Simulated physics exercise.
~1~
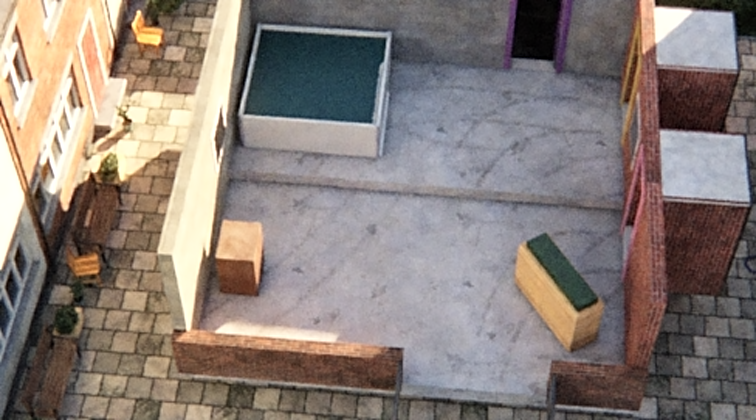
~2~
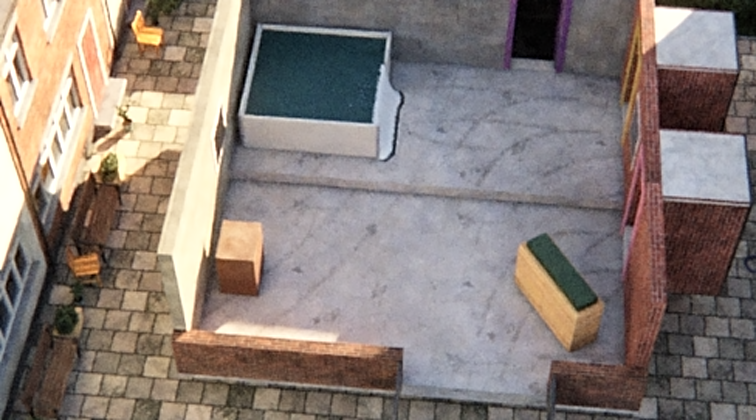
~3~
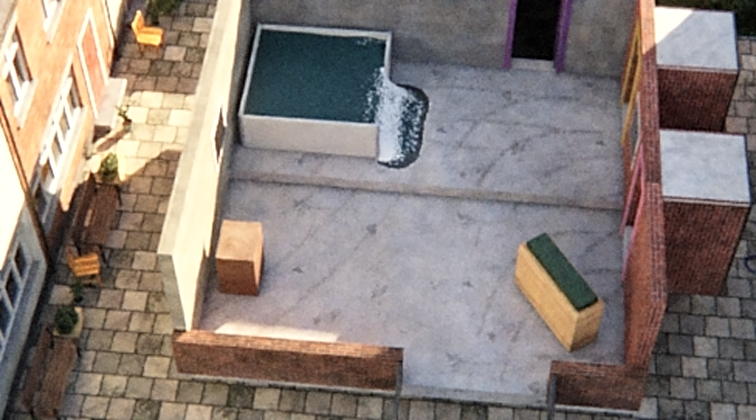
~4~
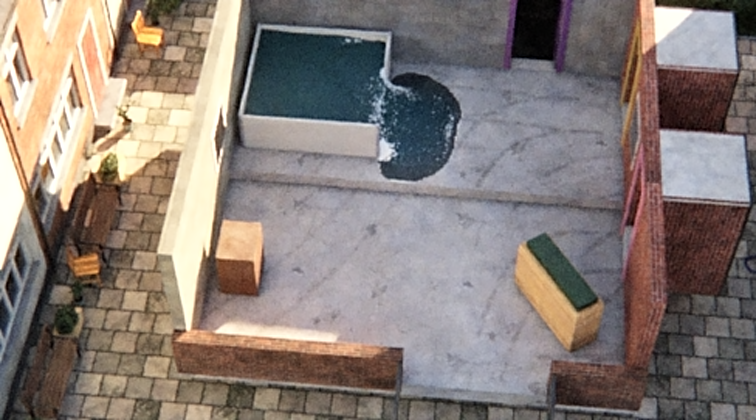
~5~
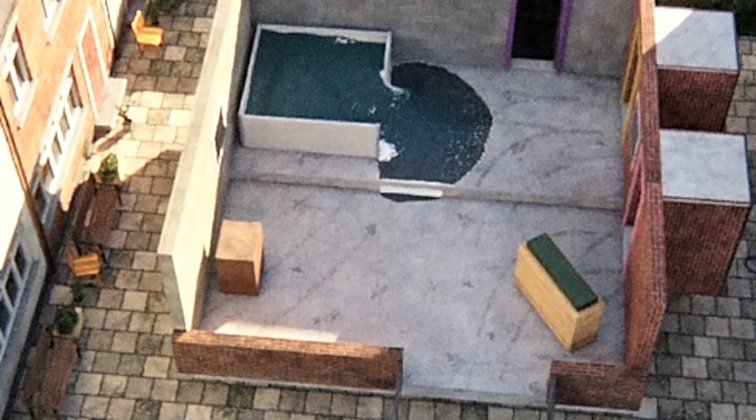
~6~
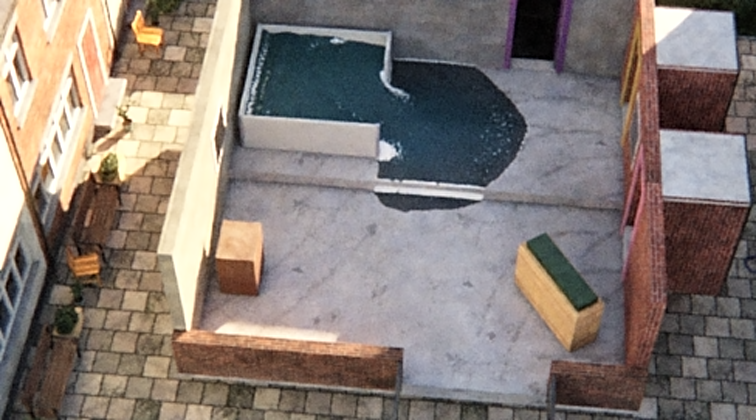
In a walled yard, dark water pours from a tank's right side and spreads over a step.
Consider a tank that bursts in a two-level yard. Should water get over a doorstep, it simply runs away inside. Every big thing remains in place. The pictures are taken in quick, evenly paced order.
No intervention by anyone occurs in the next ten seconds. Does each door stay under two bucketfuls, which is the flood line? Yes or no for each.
Pink door - yes, stays under; yellow door - no, it floods; purple door - no, it floods.
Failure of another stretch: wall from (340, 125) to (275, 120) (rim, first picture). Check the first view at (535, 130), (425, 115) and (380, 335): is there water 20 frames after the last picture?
Taken one by one: Unaffected, then unaffected, then sodden.
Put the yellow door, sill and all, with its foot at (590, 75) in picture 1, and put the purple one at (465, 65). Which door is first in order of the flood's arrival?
Note: The door marked purple comes first.
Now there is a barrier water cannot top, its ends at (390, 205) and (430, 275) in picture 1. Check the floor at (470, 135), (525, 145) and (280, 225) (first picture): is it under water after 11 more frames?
Soaked, soaked, untouched.
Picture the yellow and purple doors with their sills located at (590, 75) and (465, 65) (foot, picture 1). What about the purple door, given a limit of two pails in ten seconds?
Result: Purple one rises above.
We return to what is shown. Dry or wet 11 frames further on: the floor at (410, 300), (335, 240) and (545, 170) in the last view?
First spot not wet, second not wet, third soaked.
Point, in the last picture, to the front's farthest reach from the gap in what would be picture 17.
(622, 309).
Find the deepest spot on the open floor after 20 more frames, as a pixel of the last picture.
Estimated pixel: (624, 381).
A moment on, water covers 40 % of the floor; the pink door not reached, the yellow door under two buckets in, the purple door wet at the sill, nothing in.
Next, water covers 50 % of the floor; the pink door wet at the sill, nothing in, the yellow door over two buckets in, the purple door under two buckets in.
Then, water covers 55 % of the floor; the pink door wet at the sill, nothing in, the yellow door far over two buckets in, the purple door over two buckets in.
Later, water covers 65 % of the floor; the pink door wet at the sill, nothing in, the yellow door far over two buckets in, the purple door far over two buckets in.
In the end, water covers 95 % of the floor; the pink door wet at the sill, nothing in, the yellow door far over two buckets in, the purple door far over two buckets in.
